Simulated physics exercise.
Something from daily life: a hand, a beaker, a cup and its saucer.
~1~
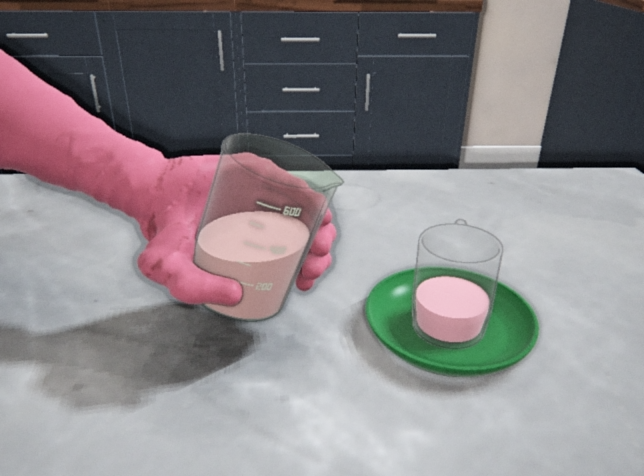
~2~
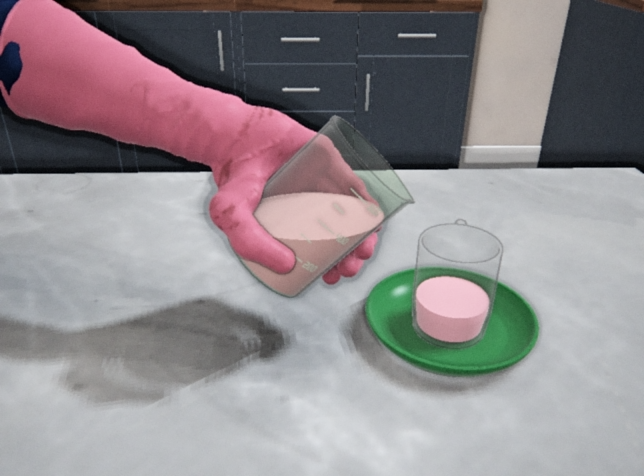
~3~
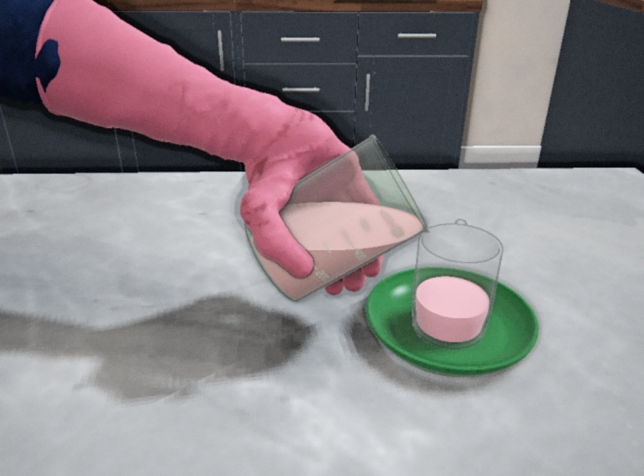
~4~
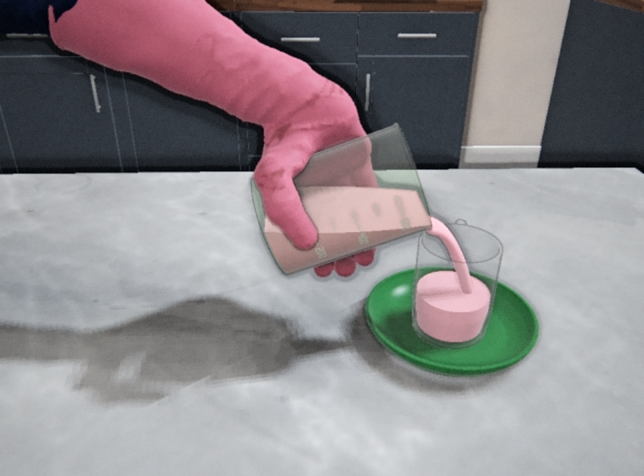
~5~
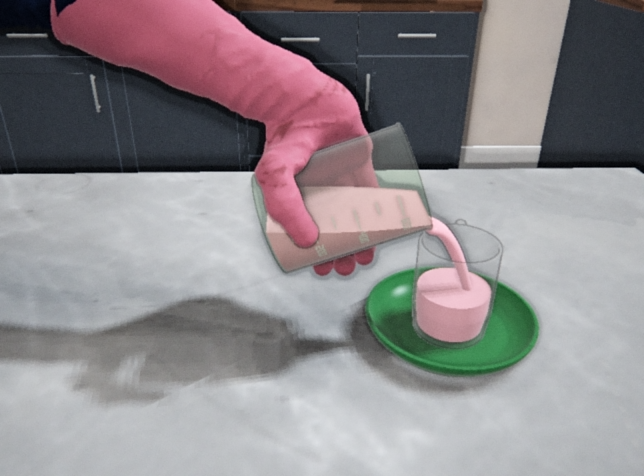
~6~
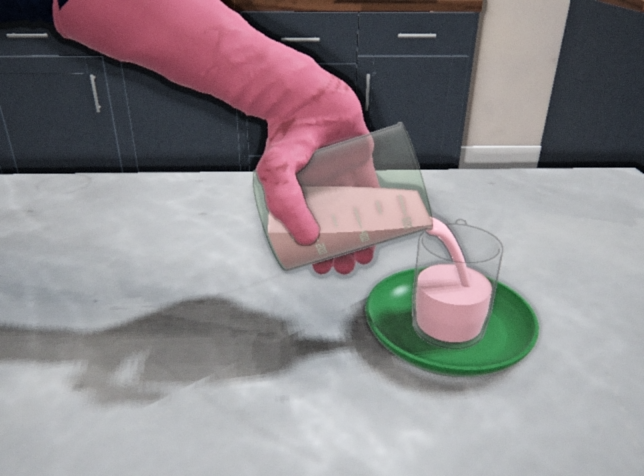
A pink hand and forearm reach in from the upper left over a pale marbled counter, seen from slightly above with dark drawers and cupboards behind. The hand grips a clear beaker of pink milk, left of a clear cup partly filled with pink on a green saucer. The hand moves right, tilting the beaker until milk streams into the cup, whose level rises slightly.
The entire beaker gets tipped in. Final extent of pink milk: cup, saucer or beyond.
Contained by the saucer.
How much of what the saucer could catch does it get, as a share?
Close to 50%.
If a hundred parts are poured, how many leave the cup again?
Roughly 30 percent, I'd say.
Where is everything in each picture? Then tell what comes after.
In the first picture, the beaker is on its way; beaker (257, 226) about half full; cup (454, 284) about a third full; saucer (472, 373) dry.
In the second picture, the pink milk nears the lip; beaker (318, 208) tipped 45° with all of its load; cup about a third full, surface at (452, 298).
In the third picture, the pink milk nears the lip; beaker (337, 220) tipped 55° with all of its load; cup (454, 284) about a third full.
In the fourth picture, pouring; beaker (344, 201) tipped 70° with nearly all of its load; cup about a third full, surface at (453, 292).
In the fifth picture, pouring; beaker (345, 200) tipped 70° with nearly all of its load; cup (454, 284) about half full.
In the sixth picture, pouring; beaker (345, 199) tipped 70° with nearly all of its load; cup about half full, surface at (454, 284); saucer (472, 373) dry.
A moment on, the cup is nearly full; the saucer is dry.
Further on, the cup is full to the brim; the saucer is wet, with room to spare.
When it is over, the cup is full to the brim; the saucer is wet, with room to spare.
